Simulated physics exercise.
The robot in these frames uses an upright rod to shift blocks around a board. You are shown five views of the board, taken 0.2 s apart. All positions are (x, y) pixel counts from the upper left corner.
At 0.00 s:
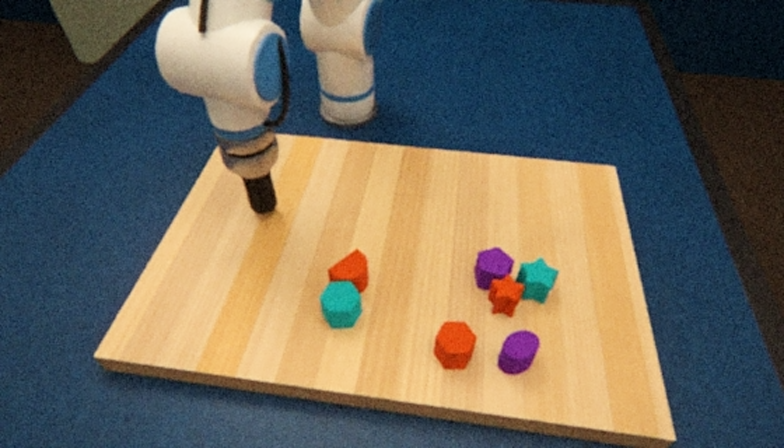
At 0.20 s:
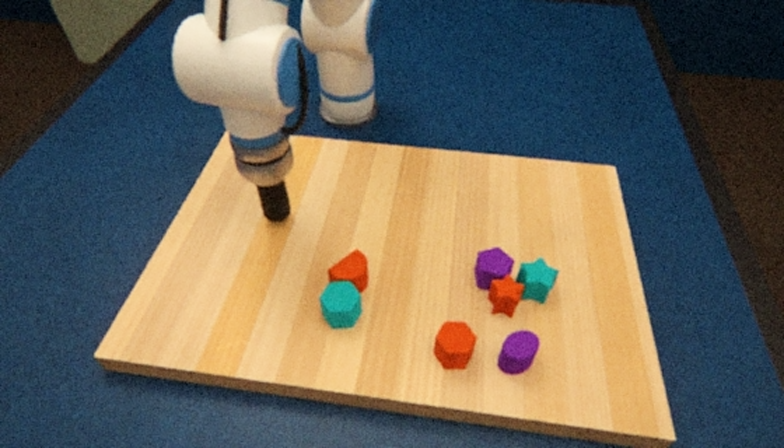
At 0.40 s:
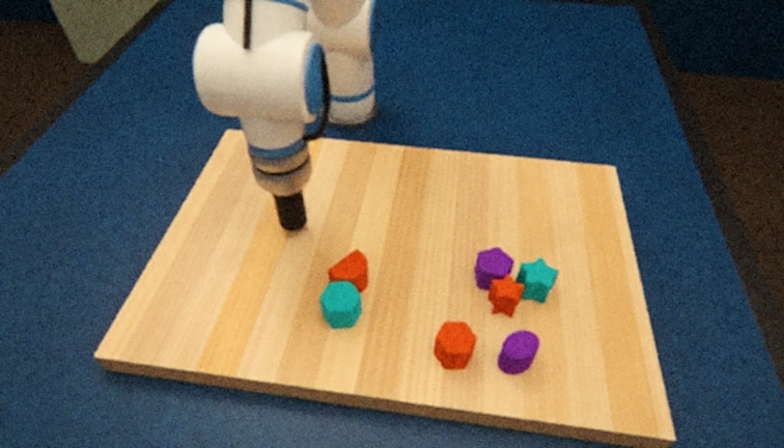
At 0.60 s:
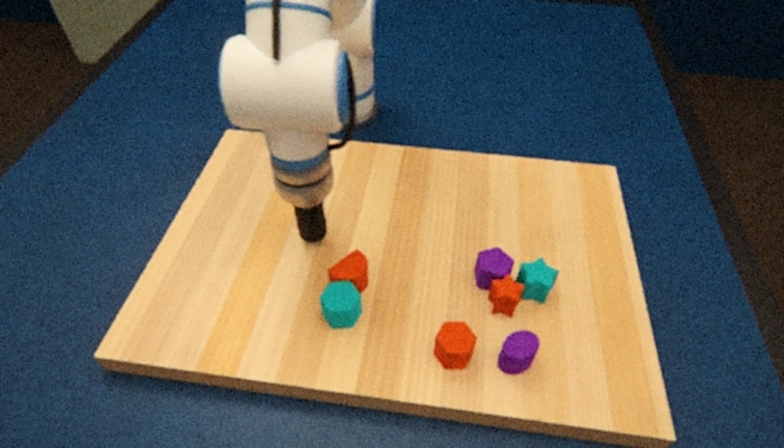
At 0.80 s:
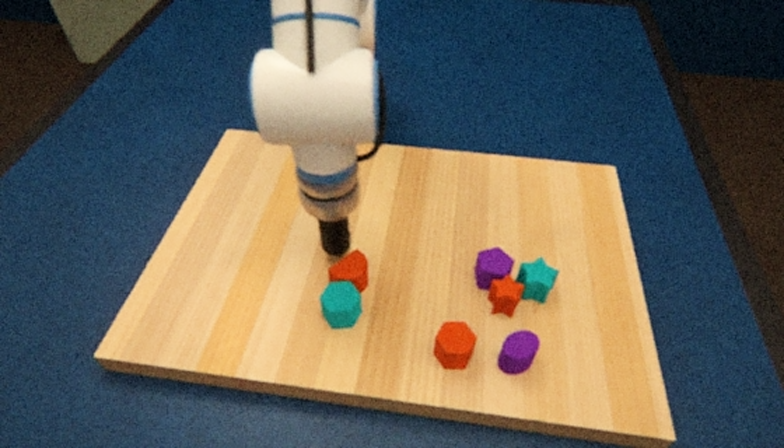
The robot arm moves its rod right and down the board toward the orange block.
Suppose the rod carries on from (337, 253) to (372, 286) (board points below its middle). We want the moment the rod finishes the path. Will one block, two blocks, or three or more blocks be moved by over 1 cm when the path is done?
Two blocks move more than 1 cm.
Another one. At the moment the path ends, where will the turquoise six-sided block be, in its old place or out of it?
Here the turquoise six-sided block moves off its spot.
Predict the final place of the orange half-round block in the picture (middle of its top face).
It should be at about (369, 292).
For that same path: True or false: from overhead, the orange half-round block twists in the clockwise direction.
The statement is true.
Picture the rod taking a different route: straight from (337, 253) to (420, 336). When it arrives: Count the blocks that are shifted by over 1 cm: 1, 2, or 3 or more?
The number is two.
What follows on the original path. Halfway along, rod (355, 262); turquoise six-sided block (338, 301); orange half-round block (357, 274), turned 25° clockwise.
At the end, rod (372, 279); turquoise six-sided block (336, 310), turned 40° clockwise; orange half-round block (369, 292), turned 50° clockwise.
